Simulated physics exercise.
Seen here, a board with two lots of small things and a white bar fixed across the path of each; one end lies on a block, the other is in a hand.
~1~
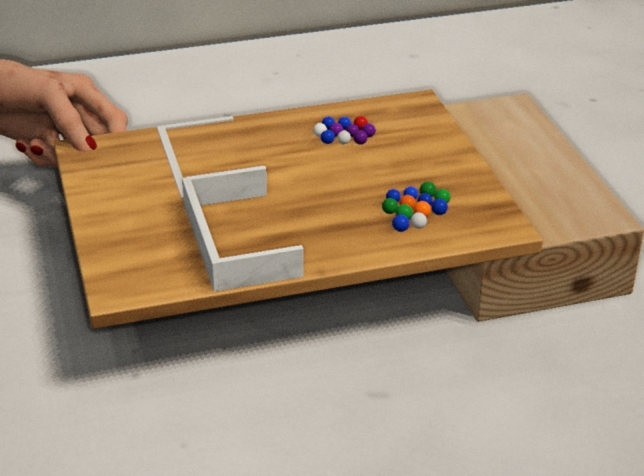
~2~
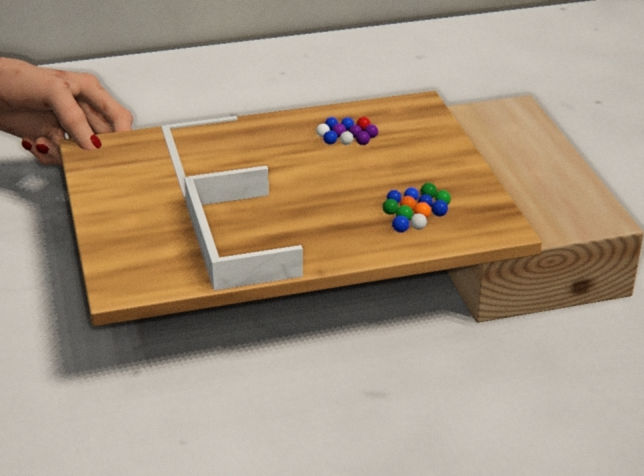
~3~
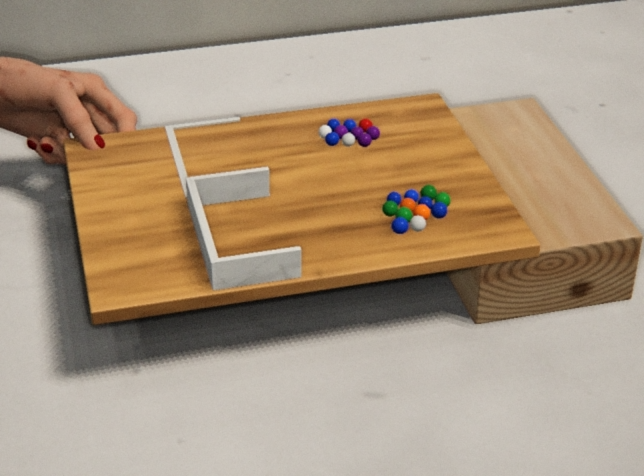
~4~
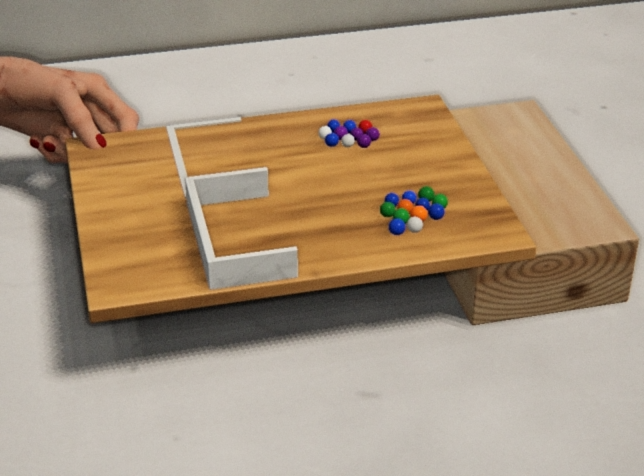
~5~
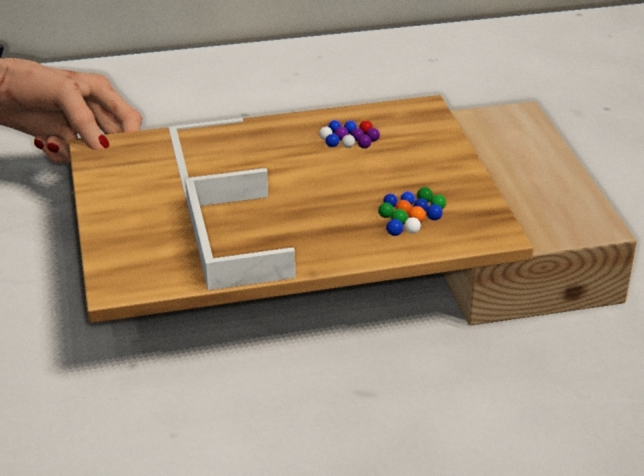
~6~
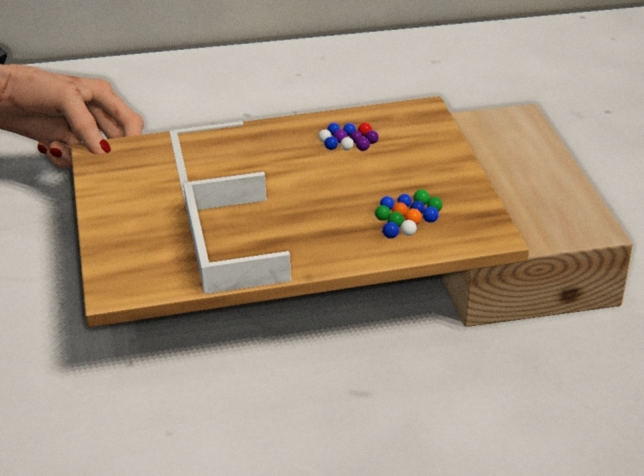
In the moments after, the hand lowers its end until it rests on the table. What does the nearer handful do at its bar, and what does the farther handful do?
Here the nearer handful ends against the bar, and the farther handful carries on beyond the bar.
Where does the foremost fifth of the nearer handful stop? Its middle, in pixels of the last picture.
Around (211, 267).
Then, 0.25 s after the last picture, board sloping at 6°; nearer handful where it was; farther handful where it was.
Then, 0.56 s after the last picture, board sloping at 11°; nearer handful on its way down; farther handful on its way down.
Then, 0.89 s after the last picture, board resting at 13°; nearer handful has reached its bar; farther handful all past its bar.
By the end, board resting at 13°; nearer handful gathered behind its bar; farther handful all past its bar.
